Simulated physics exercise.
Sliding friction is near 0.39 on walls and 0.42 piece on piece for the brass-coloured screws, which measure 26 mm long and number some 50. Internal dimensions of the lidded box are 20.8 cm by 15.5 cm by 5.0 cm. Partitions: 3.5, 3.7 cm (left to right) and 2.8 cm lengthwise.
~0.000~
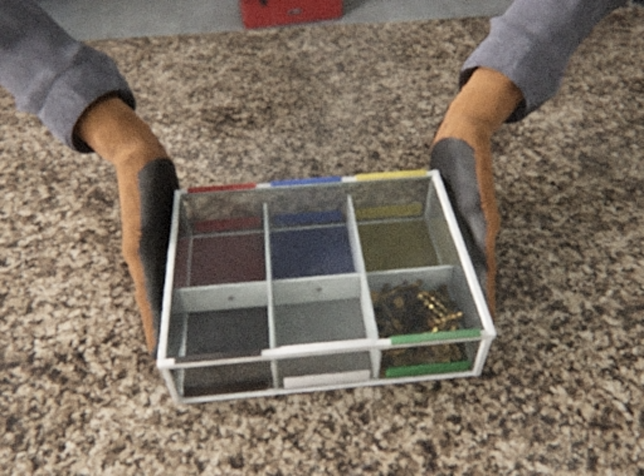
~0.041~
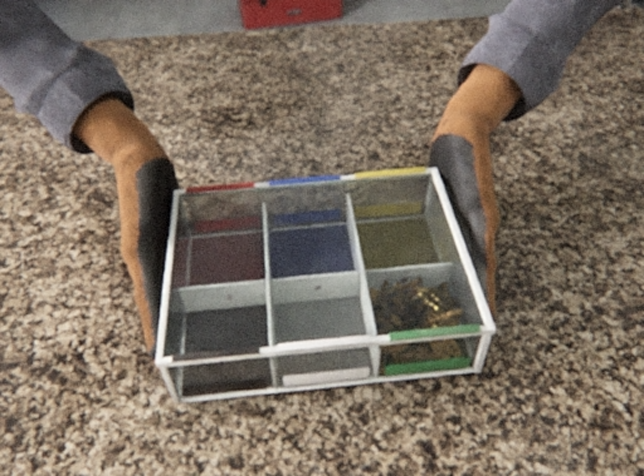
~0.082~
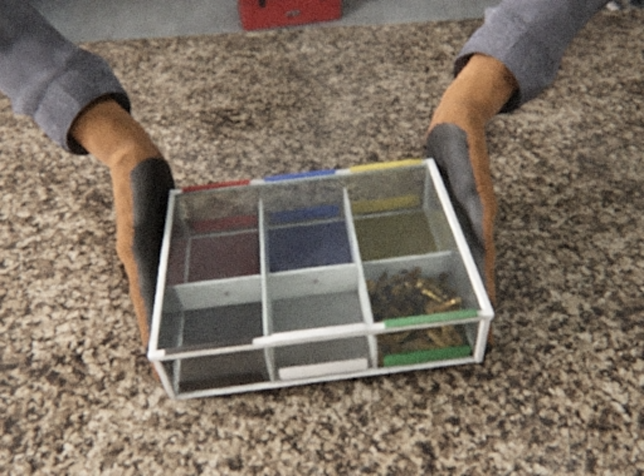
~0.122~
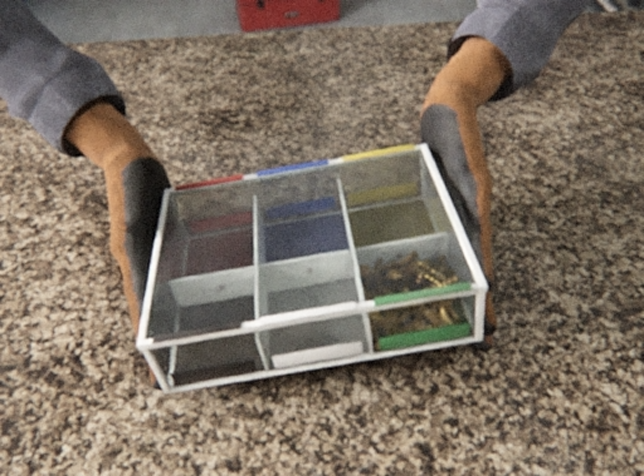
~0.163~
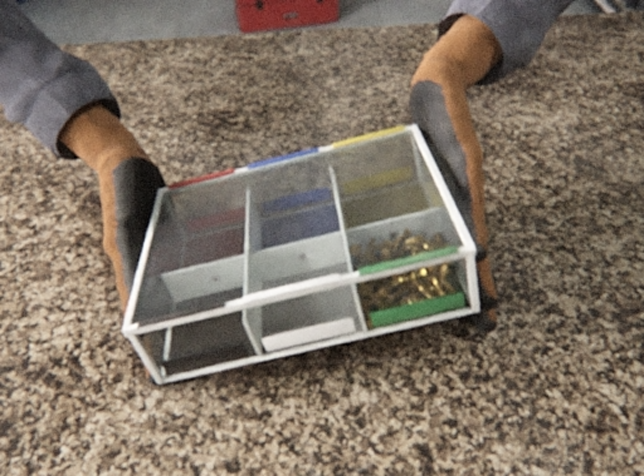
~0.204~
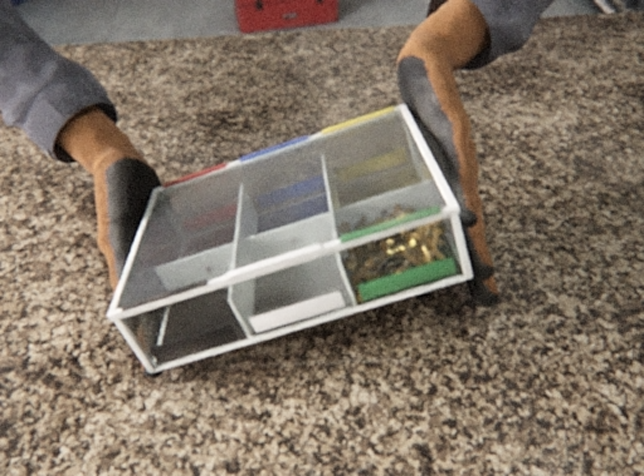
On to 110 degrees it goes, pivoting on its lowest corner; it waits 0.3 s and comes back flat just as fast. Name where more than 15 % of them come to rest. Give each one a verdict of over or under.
Red - over; blue - under; green - over; yellow - under; white - under; black - under.
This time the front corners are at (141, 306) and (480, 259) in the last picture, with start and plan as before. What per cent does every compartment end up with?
By the end red holds 5%, blue holds 20%, green holds 10%, yellow holds 60%, white holds 0% and black holds 0%.
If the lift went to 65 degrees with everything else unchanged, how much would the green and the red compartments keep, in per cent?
Green: 80, red: 0 (per cent).
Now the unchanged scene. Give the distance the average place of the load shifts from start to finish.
Roughly 6.0 cm.
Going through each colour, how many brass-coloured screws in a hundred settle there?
Red 20 / blue 5 / green 65 / yellow 0 / white 5 / black 0, all in percent.
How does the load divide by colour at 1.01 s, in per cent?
Red 5 %, blue 15 %, green 75 %, yellow 0 %, white 0 %, black 0 %.
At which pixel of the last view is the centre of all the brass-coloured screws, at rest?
Approximately (376, 310) in the last picture.
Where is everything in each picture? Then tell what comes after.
The first picture shows box tilt 0 degrees, front corners at (165, 362) and (487, 332); green 100 %.
The second picture shows box tilt 1 degrees, front corners at (163, 360) and (487, 327).
The third picture shows box tilt 4 degrees, front corners at (157, 353) and (485, 312), lowest corner left back.
The fourth picture shows box tilt 9 degrees, front corners at (145, 342) and (479, 285), lowest corner left back.
The fifth picture shows box tilt 16 degrees, front corners at (131, 328) and (467, 249), lowest corner left back.
The sixth picture shows box tilt 22 degrees, front corners at (117, 313) and (450, 209), lowest corner left back; green 100 %. Its pace works out near 150 degrees a second.
After 1.01 s, tilt 110 degrees; red 5 %, blue 15 %, green 75 %.
After 1.55 s, tilt 58 degrees; red 20 %, blue 5 %, green 70 %.
Then, at 2.15 s, tilt 0 degrees; red 20 %, blue 5 %, green 65 %, white 5 %.
In the end, at 2.5 s, red 20 %, blue 5 %, green 65 %, yellow 0 %, white 5 %, black 0 %.
